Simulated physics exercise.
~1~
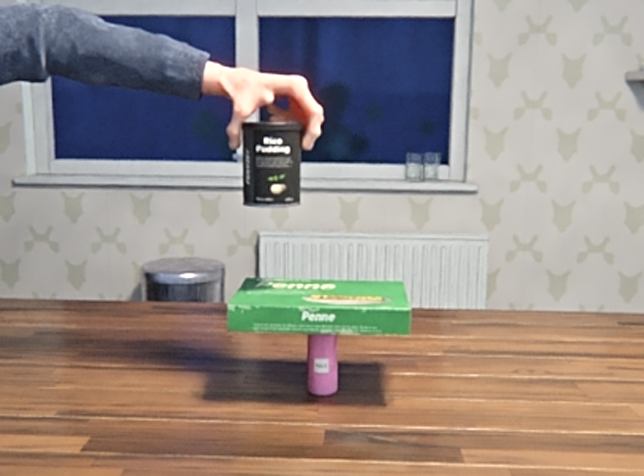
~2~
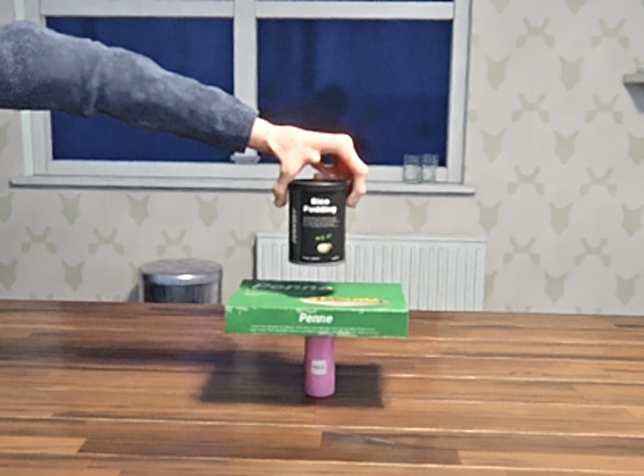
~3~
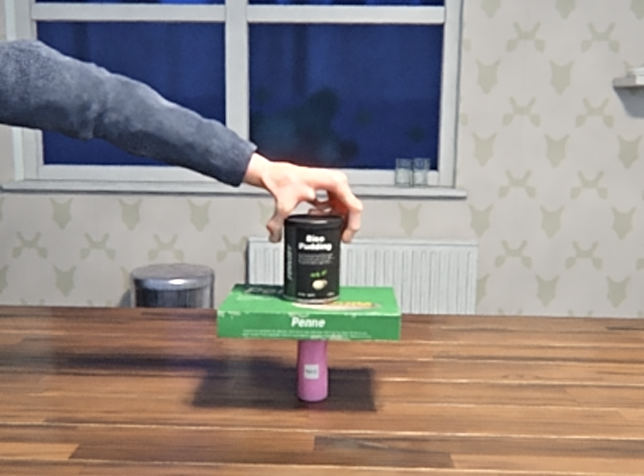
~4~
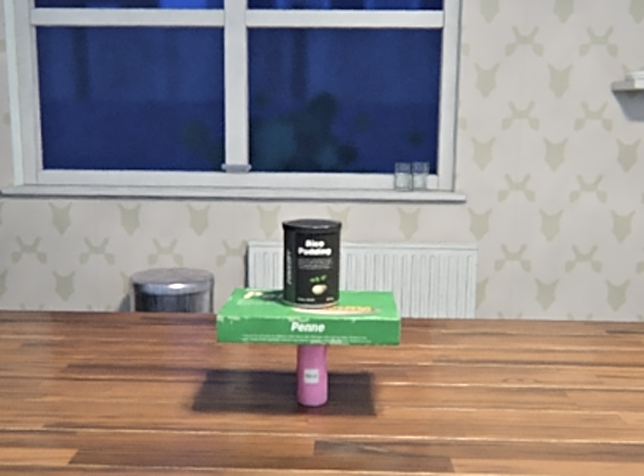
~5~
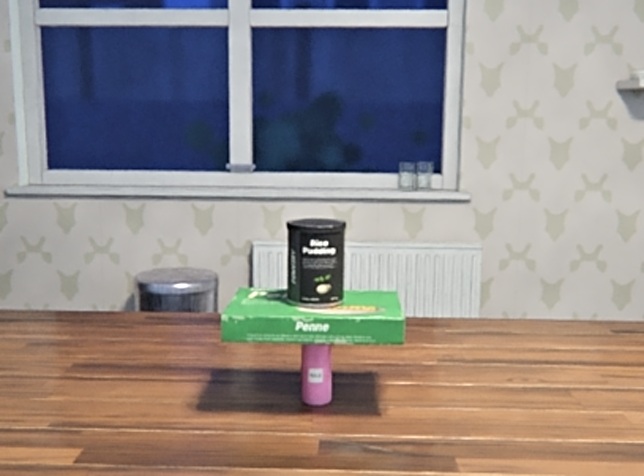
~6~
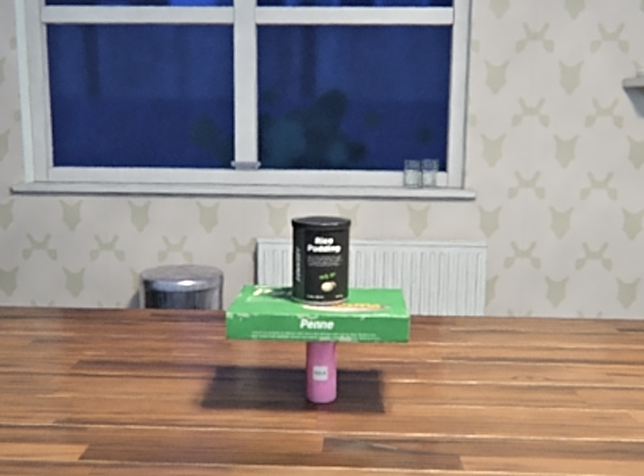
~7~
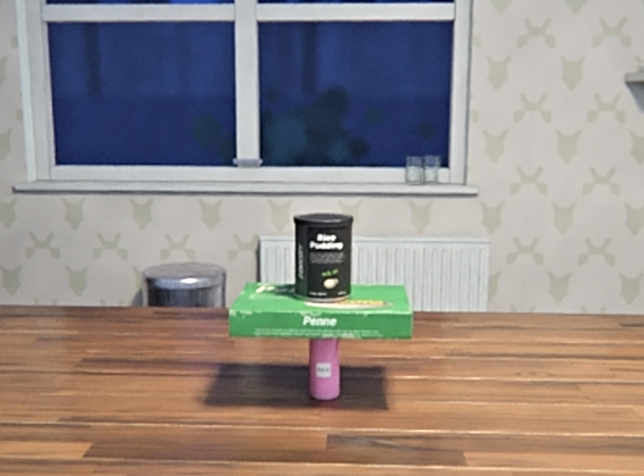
On a wooden table, a hand sets a black tin on a balanced green packet, which holds.
